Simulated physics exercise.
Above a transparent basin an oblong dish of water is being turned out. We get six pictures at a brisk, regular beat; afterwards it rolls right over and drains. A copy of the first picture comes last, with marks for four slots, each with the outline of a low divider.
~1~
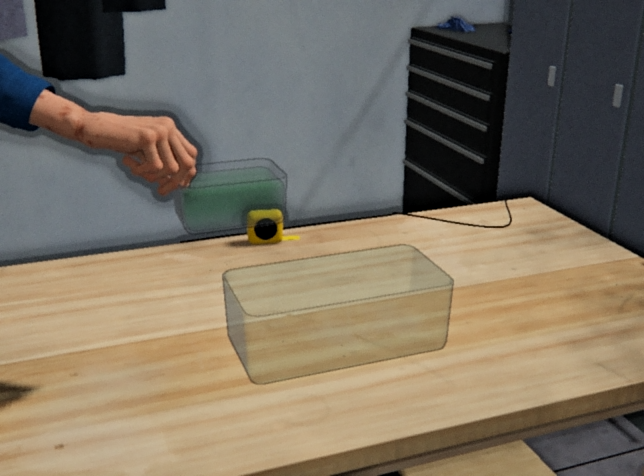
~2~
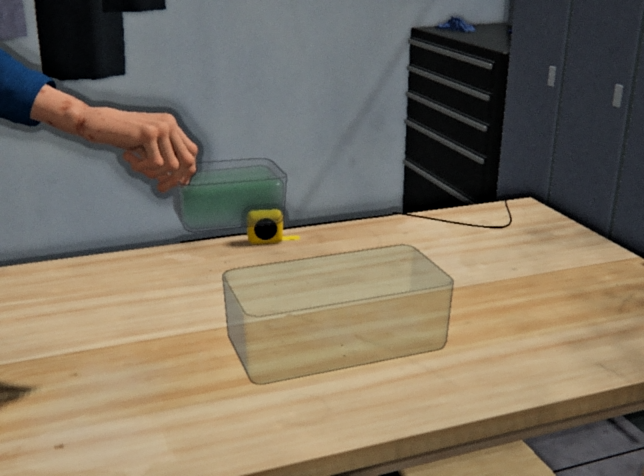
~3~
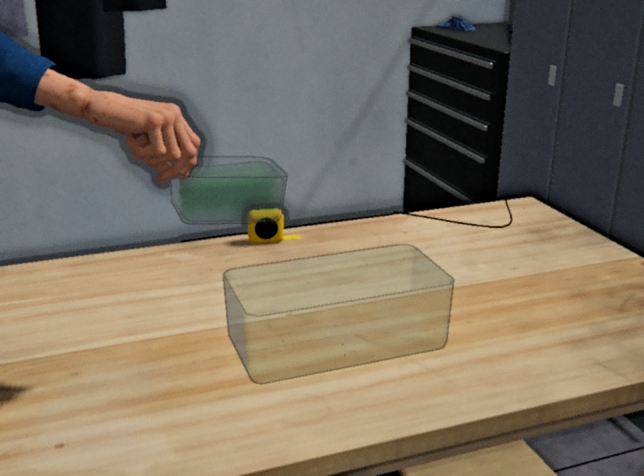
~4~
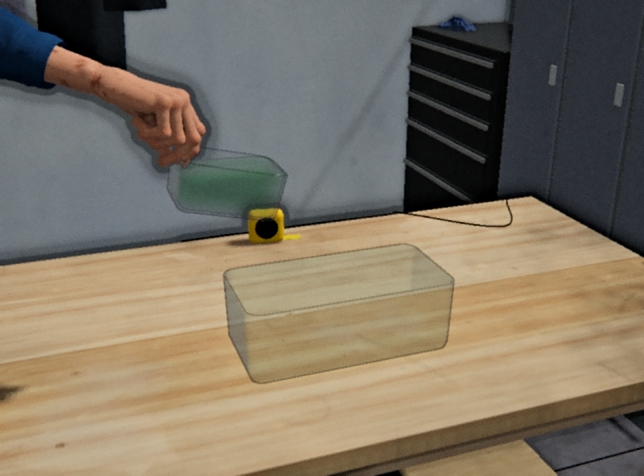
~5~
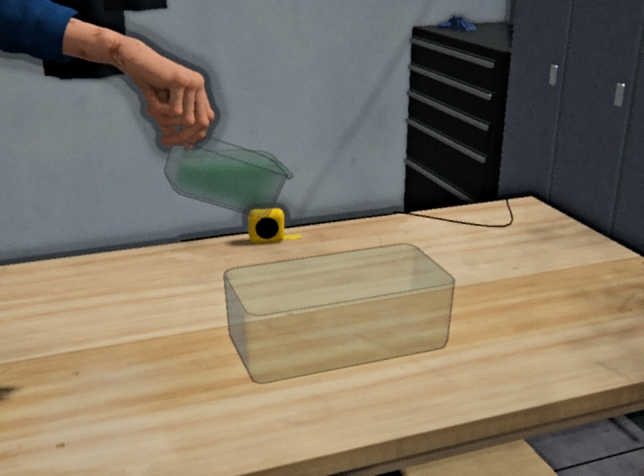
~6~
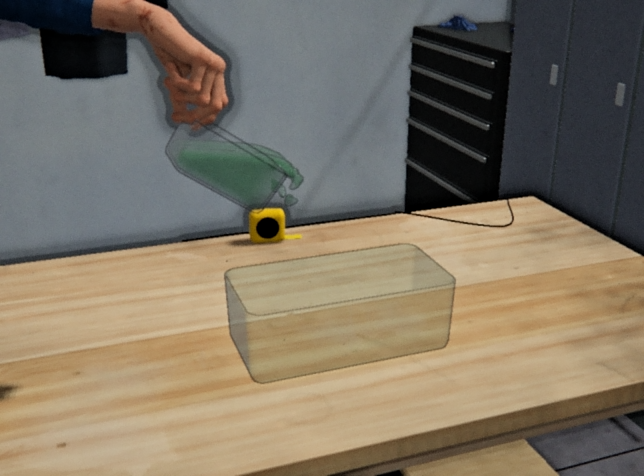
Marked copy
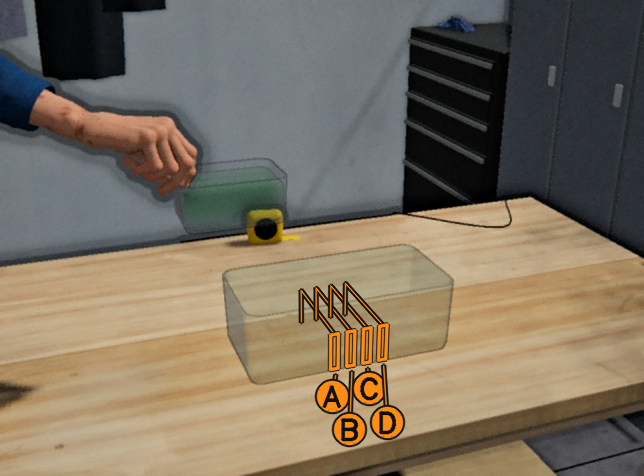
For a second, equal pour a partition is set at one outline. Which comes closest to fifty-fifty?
D beats the others.
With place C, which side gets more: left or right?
The right one.
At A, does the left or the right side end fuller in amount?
The right one.
In orange, A at (335, 375); B at (351, 371); C at (367, 368); D at (383, 365).
If A is chosen, about 5 % ends left of the wall and 91 % right of it; 3 % is lost outside.
If B is chosen, about 11 % ends left of the wall and 86 % right of it.
If C is chosen, about 26 % ends left of the wall and 71 % right of it; 3 % is lost outside.
If D is chosen, about 46 % ends left of the wall and 50 % right of it; 3 % is lost outside.
